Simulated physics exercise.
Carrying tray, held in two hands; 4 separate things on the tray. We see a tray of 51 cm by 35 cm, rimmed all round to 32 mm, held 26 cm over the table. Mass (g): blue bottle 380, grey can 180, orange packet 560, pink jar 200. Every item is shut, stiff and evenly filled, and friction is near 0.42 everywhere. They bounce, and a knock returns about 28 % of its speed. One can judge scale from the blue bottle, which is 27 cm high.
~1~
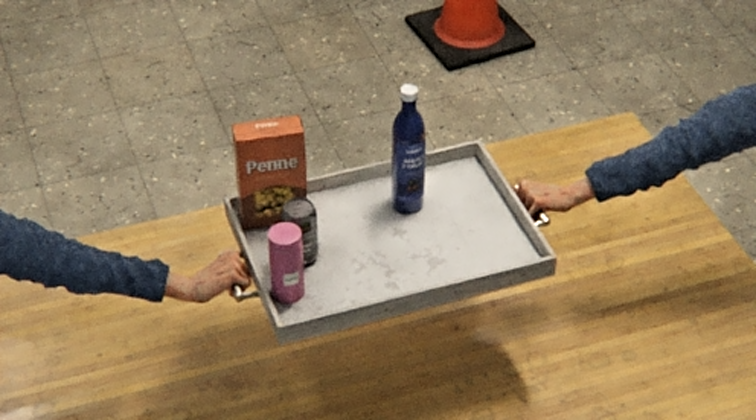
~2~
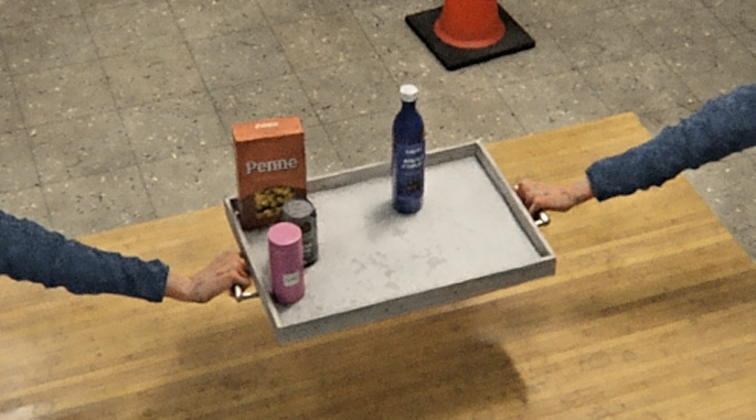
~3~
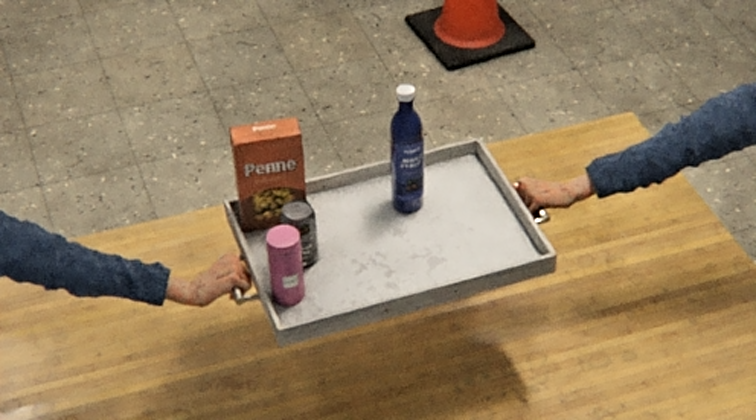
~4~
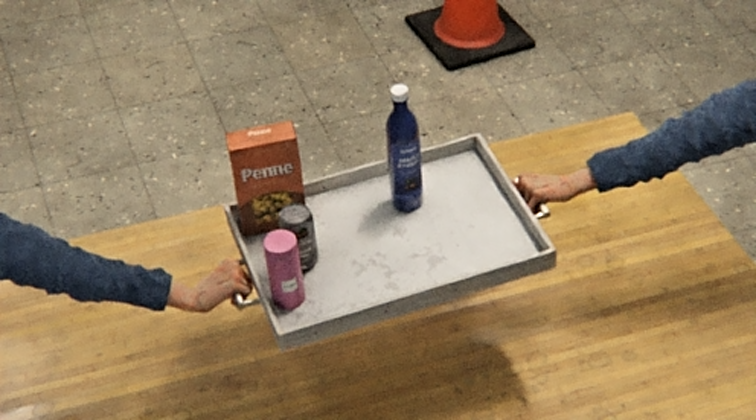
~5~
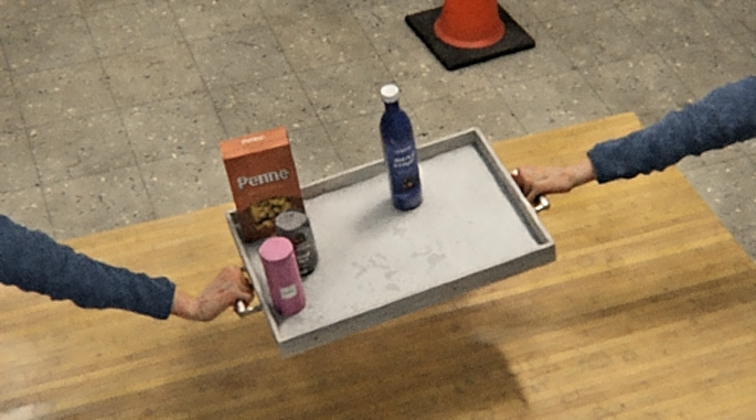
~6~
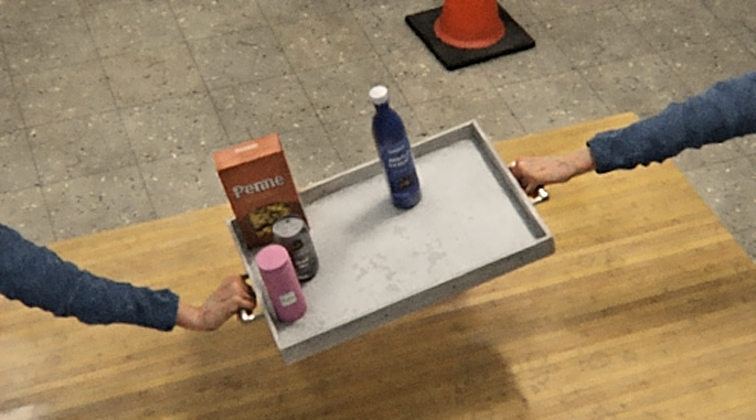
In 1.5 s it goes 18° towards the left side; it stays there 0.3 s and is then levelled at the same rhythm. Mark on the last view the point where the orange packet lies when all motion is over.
Mark it at about (263, 171).
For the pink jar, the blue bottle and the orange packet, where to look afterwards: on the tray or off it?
Once it all settles, the pink jar stays on its surface, the blue bottle stays on its surface and the orange packet stays on its surface.
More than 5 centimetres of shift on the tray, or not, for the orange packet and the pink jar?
First the orange packet: It stays in position; then the pink jar: It stays in position.
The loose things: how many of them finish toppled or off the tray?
In total, 2.
Then, 0.80 s later than the last frame, tilt 18°, left edge down; blue bottle on its side; grey can rocked 13° off its seat.
Then, 1.30 s later than the last frame, tilt 15°, left edge down; grey can now off the tray; orange packet 2 cm from its spot near (254, 196); blue bottle on its side.
When it is over, off the tray, grey can; lying over on the tray, blue bottle; the other 2 within 5 cm of the start. End places, in pixels of the last picture, orange packet near (263, 171).
